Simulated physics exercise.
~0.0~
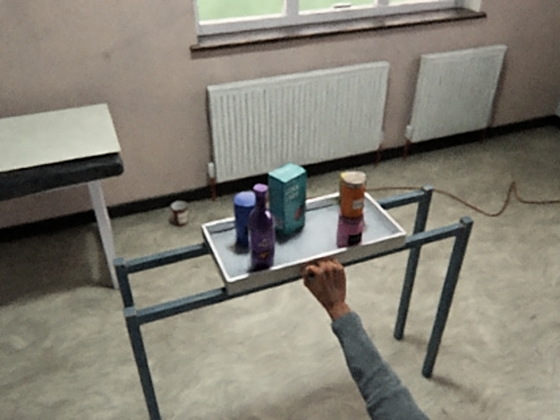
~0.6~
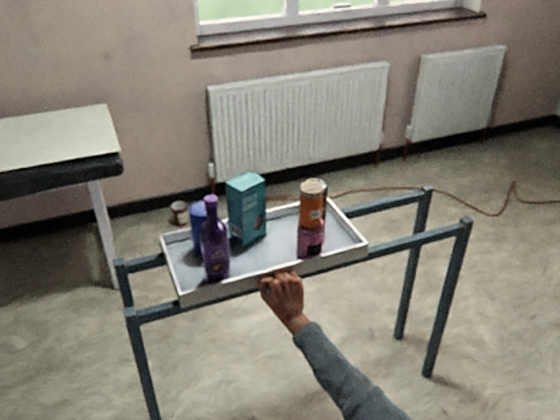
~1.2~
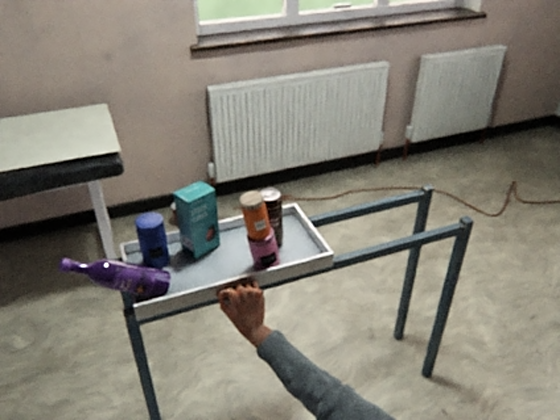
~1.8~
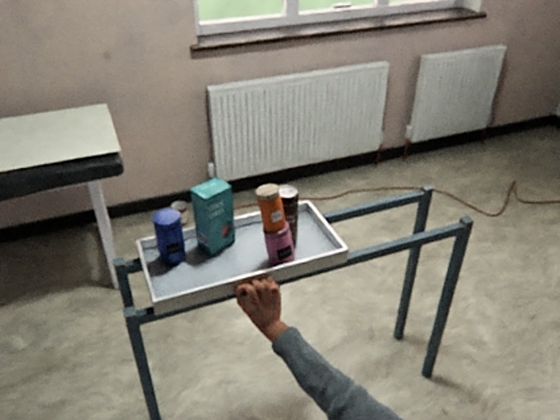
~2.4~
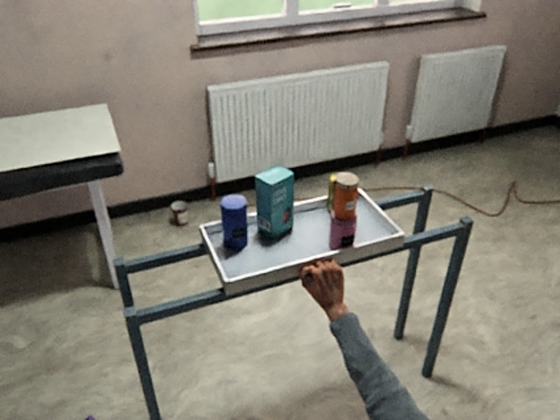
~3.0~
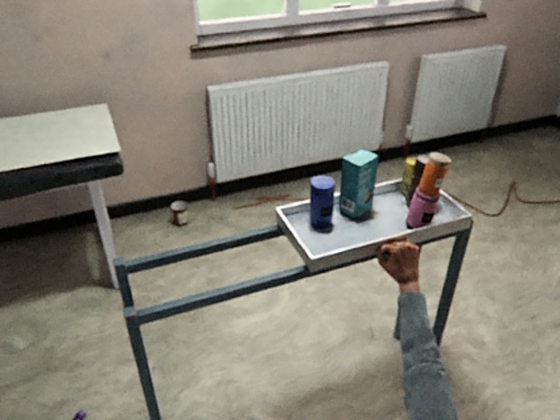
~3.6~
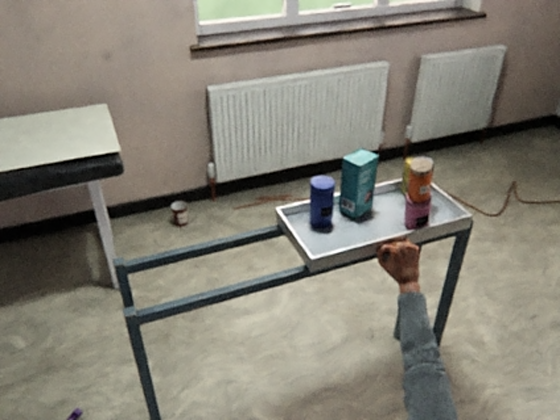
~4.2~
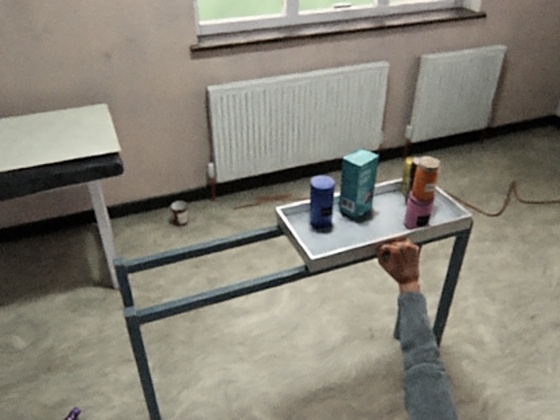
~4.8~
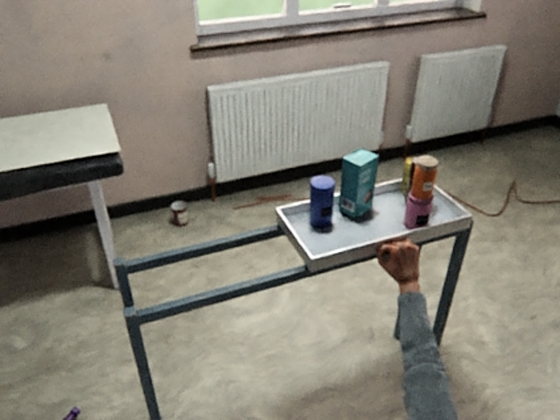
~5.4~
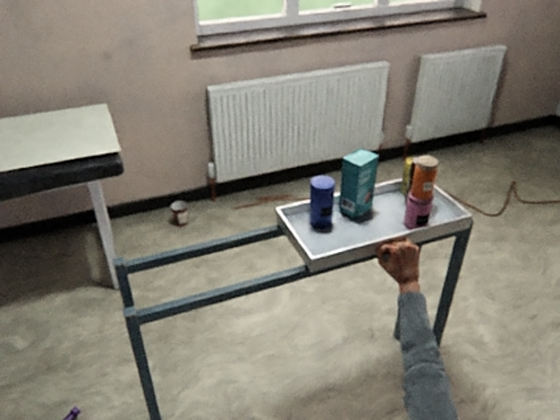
In a bare room, a hand slides a tray left, toppling a purple bottle off, then right.
